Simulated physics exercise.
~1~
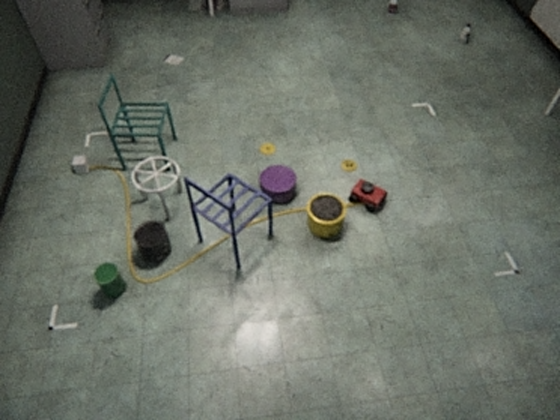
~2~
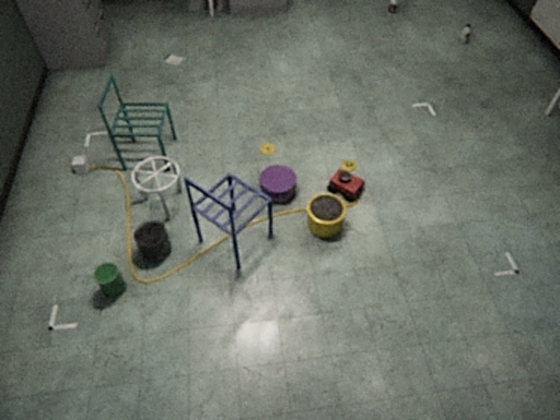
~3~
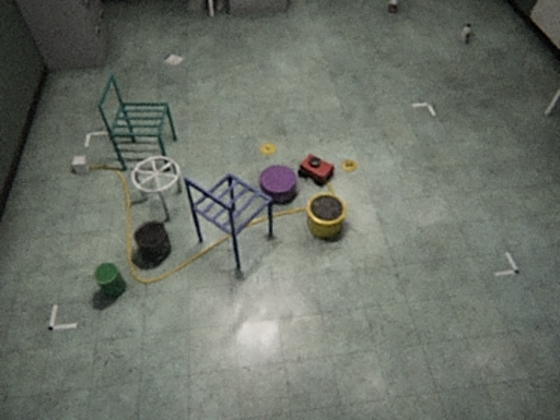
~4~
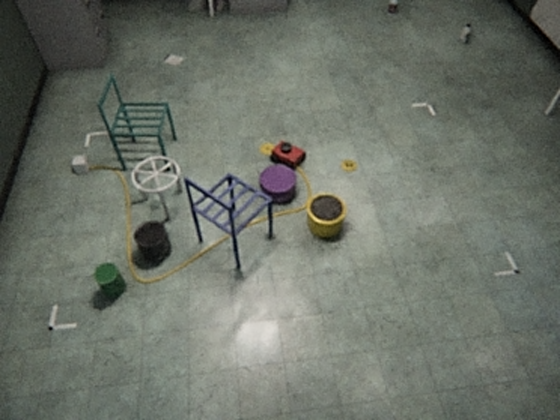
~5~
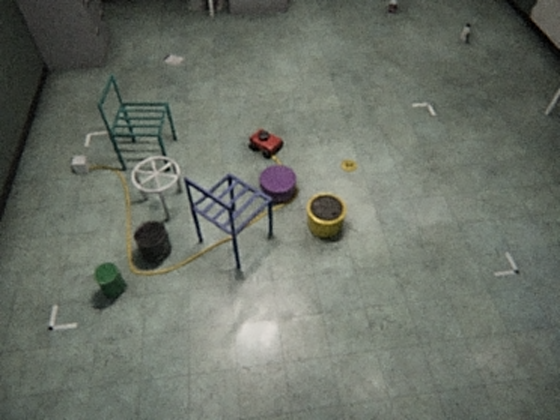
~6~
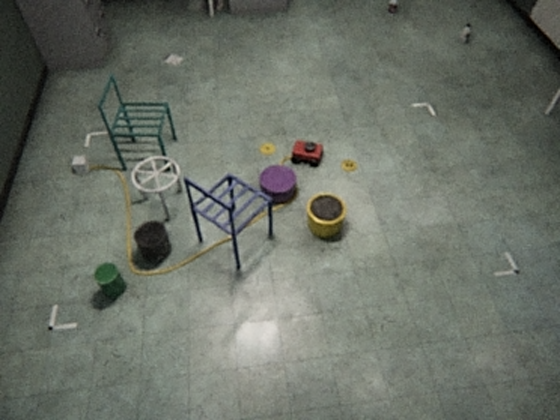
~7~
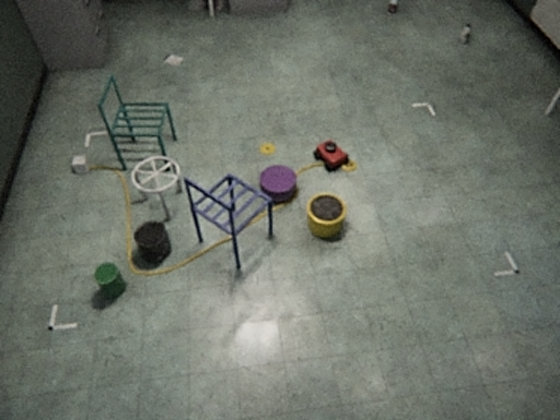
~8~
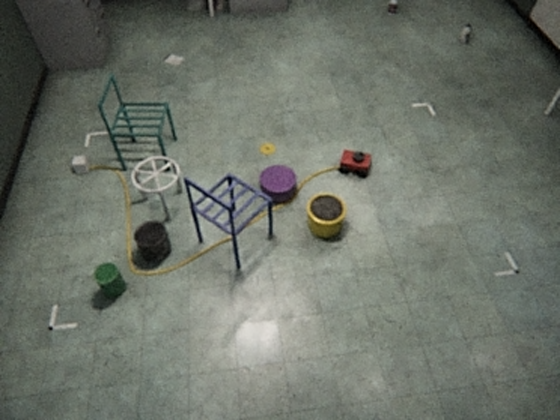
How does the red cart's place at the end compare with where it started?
The cart starts just to the right of the yellow pot. It ends a little farther up and slightly to the left of that starting place.
A red cart trailing a yellow lead rolls up and left, then returns right and stops.
